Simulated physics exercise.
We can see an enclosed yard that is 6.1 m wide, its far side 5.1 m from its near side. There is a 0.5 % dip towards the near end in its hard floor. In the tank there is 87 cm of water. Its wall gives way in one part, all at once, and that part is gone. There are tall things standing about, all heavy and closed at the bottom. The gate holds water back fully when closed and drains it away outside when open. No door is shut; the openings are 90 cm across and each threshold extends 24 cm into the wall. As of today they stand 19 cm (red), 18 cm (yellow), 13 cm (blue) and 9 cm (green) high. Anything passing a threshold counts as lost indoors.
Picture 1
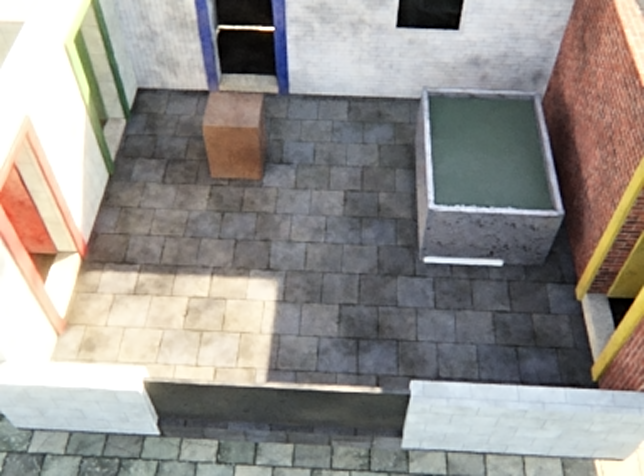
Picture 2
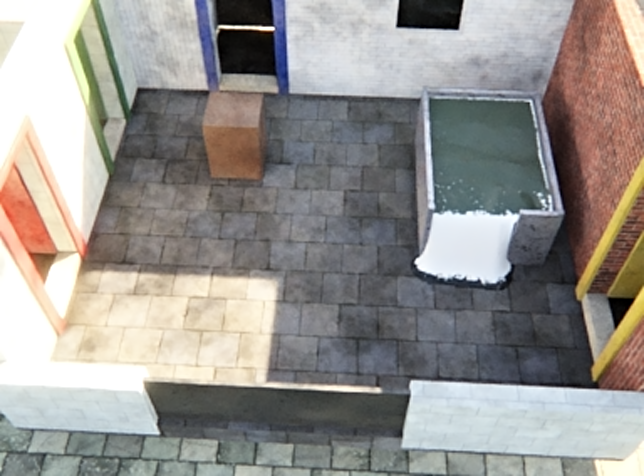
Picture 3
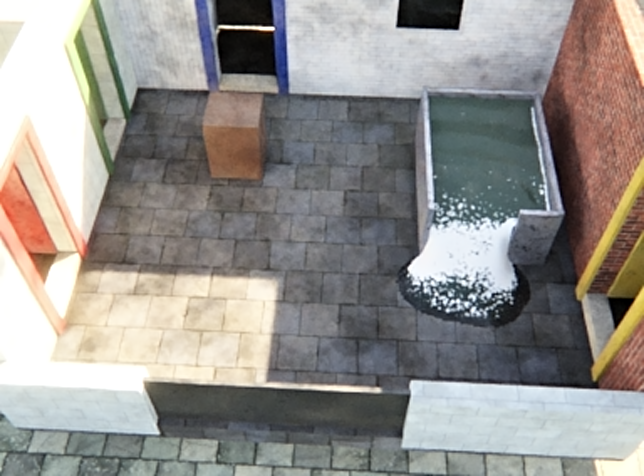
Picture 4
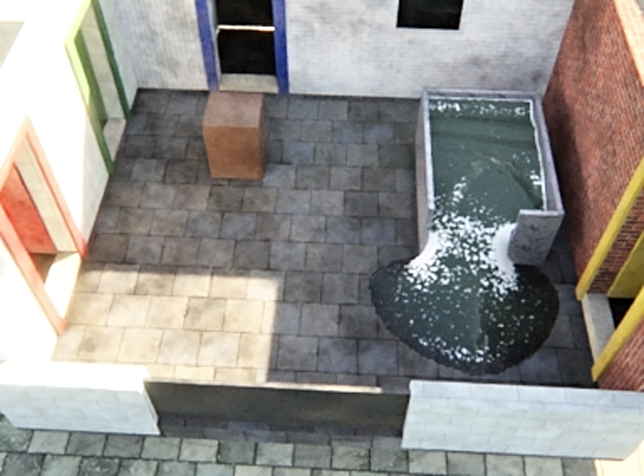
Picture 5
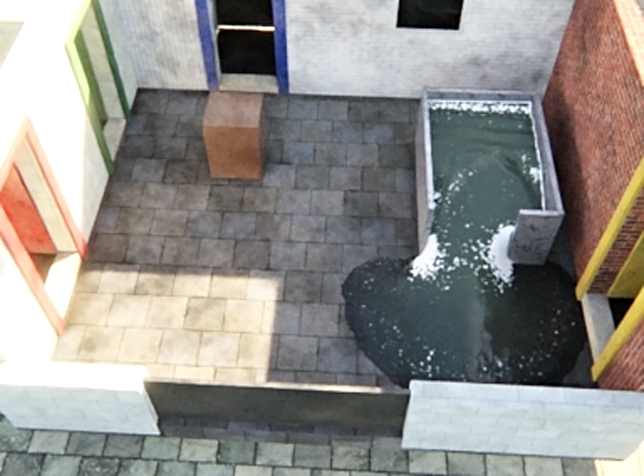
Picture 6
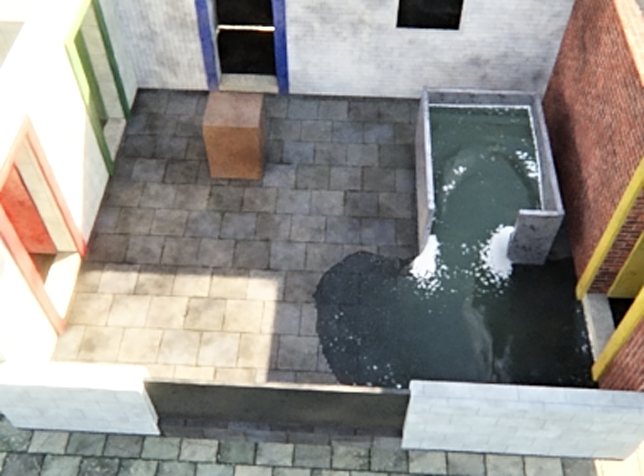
Water bursts through the front wall of a grey stone tank at the right of a paved, walled yard, seen from high above by a still camera. A brown block stands near a blue-edged doorway at the back, with green and red openings on the left and a yellow one beside red brick. White foam pours out, then dark water fans across the paving toward the front wall and both sides.
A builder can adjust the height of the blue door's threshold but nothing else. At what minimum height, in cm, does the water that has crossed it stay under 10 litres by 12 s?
From about 9.5 cm.
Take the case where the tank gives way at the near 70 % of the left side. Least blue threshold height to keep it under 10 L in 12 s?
Then the minimum is about 17 cm.
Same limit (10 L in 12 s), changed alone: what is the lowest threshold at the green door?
For the green door, about 10.5 cm.
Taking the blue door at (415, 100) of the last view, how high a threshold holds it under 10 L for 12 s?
8.5 cm.
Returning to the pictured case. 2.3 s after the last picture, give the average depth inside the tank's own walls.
I'd put it near 28 cm.
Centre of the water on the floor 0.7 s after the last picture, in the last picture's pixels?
The balance point sits at roughly (464, 267).
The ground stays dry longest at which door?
The blue one comes last.
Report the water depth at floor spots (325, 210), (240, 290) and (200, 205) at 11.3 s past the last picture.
7, 4 and 8 cm, respectively.
Then, 0.7 s after the last picture water covers 25 % of the floor, deepest (48 cm) near (593, 426); it has not reached the blue door.
Then, 2.3 s after the last picture water covers 45 % of the floor, deepest (32 cm) near (39, 397); it has not reached the blue door.
Then, 11.3 s after the last picture water covers 95 % of the floor, deepest (14 cm) near (593, 426); 7 cm at the blue door, 1 litre in over its 13 cm threshold.
At the blue door as built, the water peaked near 13 cm, 6.5 s after the last picture.
With a threshold of 8.5 cm, 18 litres would have come in within the 12 s; with 12 cm, 2 litres. So under 10 litres takes about 9.5 cm.
